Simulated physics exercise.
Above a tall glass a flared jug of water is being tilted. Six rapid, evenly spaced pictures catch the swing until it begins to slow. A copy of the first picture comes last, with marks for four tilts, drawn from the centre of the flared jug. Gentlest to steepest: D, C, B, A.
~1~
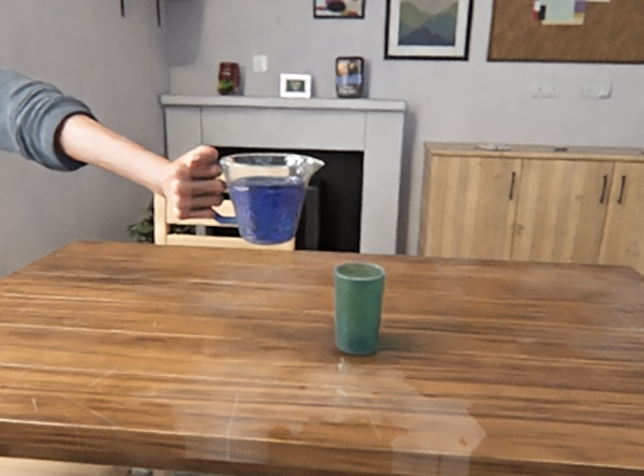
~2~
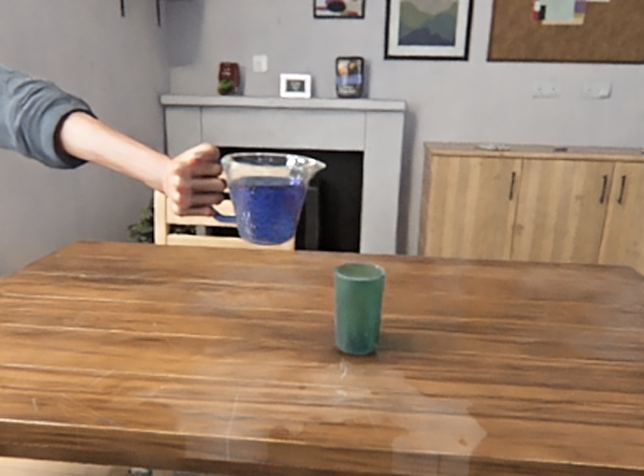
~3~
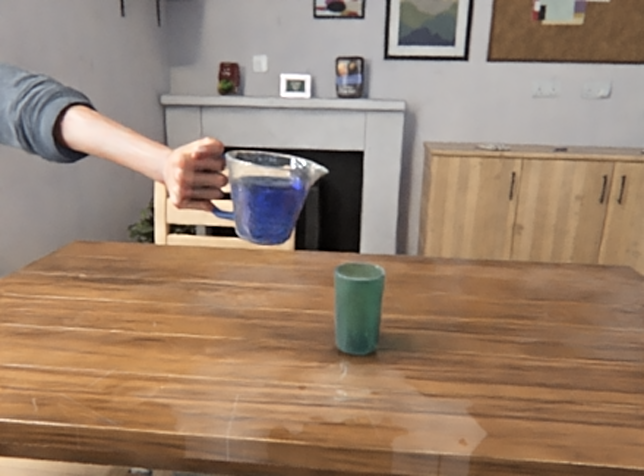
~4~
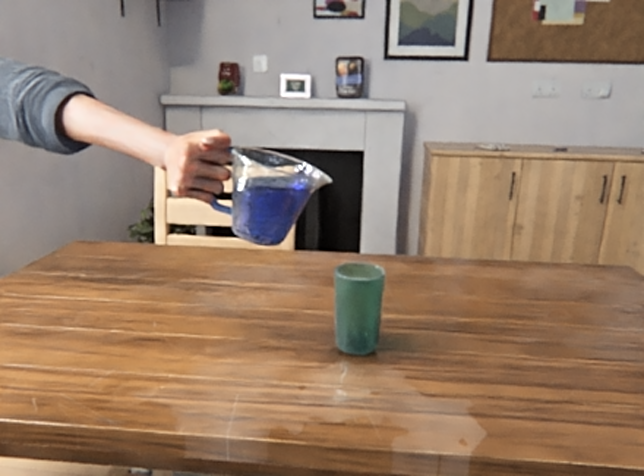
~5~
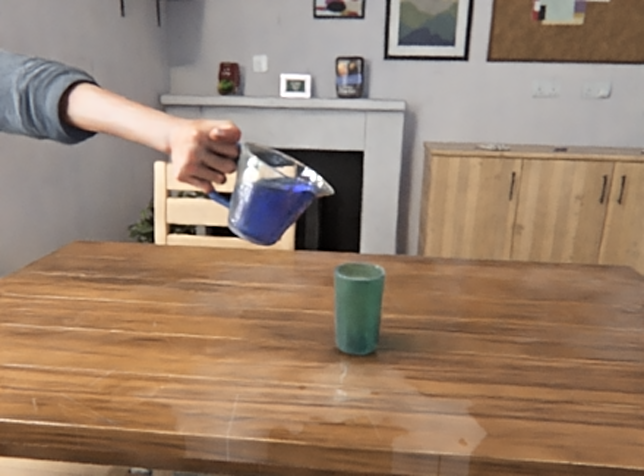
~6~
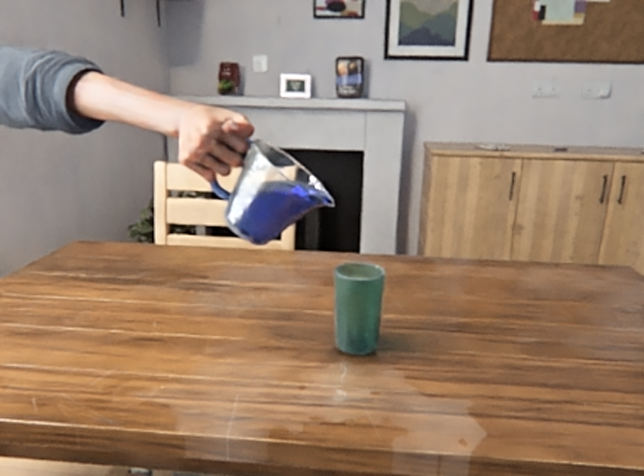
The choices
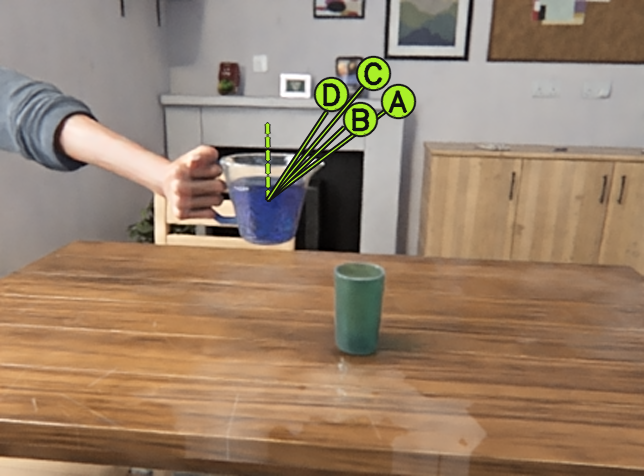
A hand holds a clear jug of blue liquid and tilts it rightward above a green glass.
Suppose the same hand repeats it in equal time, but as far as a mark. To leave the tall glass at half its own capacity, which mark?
Line A does it best.
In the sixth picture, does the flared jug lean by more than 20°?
Yes.
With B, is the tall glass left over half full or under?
Under.
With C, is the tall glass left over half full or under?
Under half.
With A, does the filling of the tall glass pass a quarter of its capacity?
Yes, clearly.
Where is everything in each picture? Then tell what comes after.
The first picture shows upright, lip at (323, 164); rim of the tall glass round (360, 270); nothing has left yet.
The second picture shows upright, lip at (324, 166); nothing has left yet.
The third picture shows tipped about 7°, lip at (327, 171); nothing has left yet.
The fourth picture shows tipped about 16°, lip at (330, 181); nothing has left yet.
The fifth picture shows tipped about 26°, lip at (333, 192); nothing has left yet.
The sixth picture shows tipped about 37°, lip at (333, 204); nothing has left yet.
In lime, A at (384, 111); B at (343, 127); C at (362, 86); D at (326, 112).
With A, the tall glass ends with about 52 % of what it can hold.
With B, the tall glass ends with about 37 % of what it can hold.
With C, the tall glass ends with about 23 % of what it can hold.
With D, the tall glass ends with about 12 % of what it can hold.
